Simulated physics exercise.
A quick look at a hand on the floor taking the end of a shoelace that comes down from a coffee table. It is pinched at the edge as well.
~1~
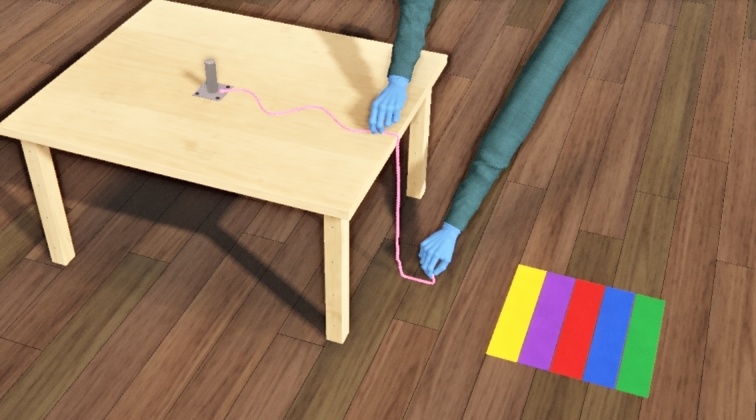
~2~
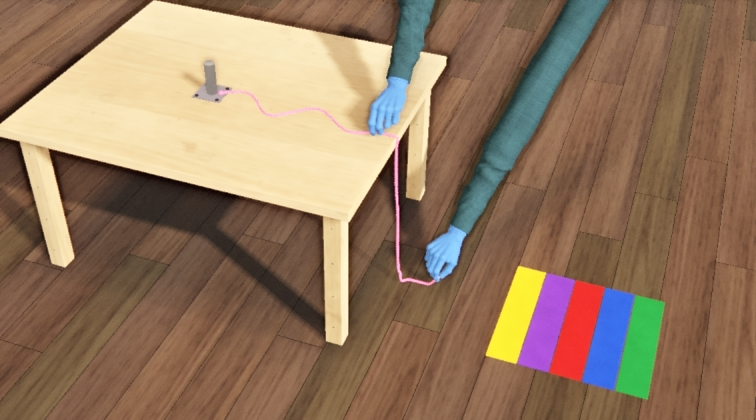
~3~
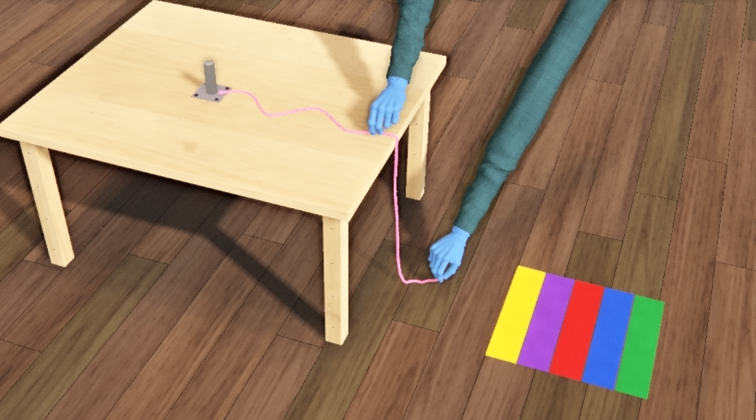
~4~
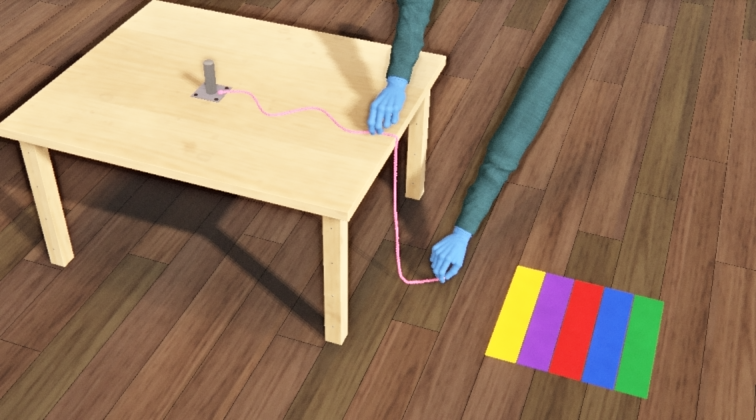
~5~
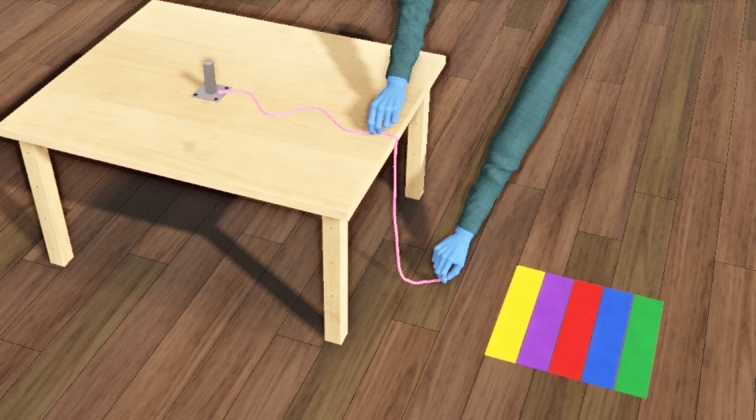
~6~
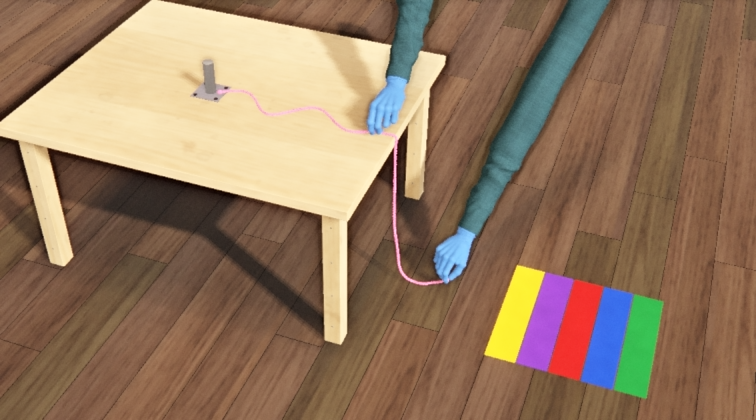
On a dark wood-plank floor, seen from above at an angle by a still camera, stands a pale wooden coffee table with a small grey post on top. A pink shoelace runs from the post to the table's edge, pinched there by a blue hand, and hangs to another below, left of yellow, purple, red, blue and green stripes. The lower hand shifts slightly right, drawing the lace's end along, while the upper stays nearly still.
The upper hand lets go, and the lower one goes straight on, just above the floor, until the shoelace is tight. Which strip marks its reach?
The end stops over the red strip.
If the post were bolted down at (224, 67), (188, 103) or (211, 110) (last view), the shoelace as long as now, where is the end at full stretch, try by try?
Try by try, around (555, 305), (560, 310) and (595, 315).
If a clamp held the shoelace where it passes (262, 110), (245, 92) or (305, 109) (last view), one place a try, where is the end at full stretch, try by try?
Try by try, around (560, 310), (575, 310) and (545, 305).
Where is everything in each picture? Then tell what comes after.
In the first picture, end (433, 274); yellow (508, 340); purple (538, 349); red (571, 357); blue (603, 366); green (635, 375).
In the second picture, end (439, 278); shoelace through (251, 95) (295, 112) (345, 130) (396, 154) (398, 215) (398, 268).
In the third picture, end (443, 278).
In the fourth picture, end (444, 279); shoelace through (251, 94) (294, 111) (344, 129) (396, 154) (395, 214) (399, 267).
In the fifth picture, end (446, 279).
In the sixth picture, end (448, 279); shoelace through (250, 94) (293, 111) (343, 129) (395, 153) (394, 214) (399, 267).
Soon after, end near (514, 296); over yellow.
After that, end near (555, 307); over purple.
At the stop, end near (578, 313); over red. It gets as far as the red strip.
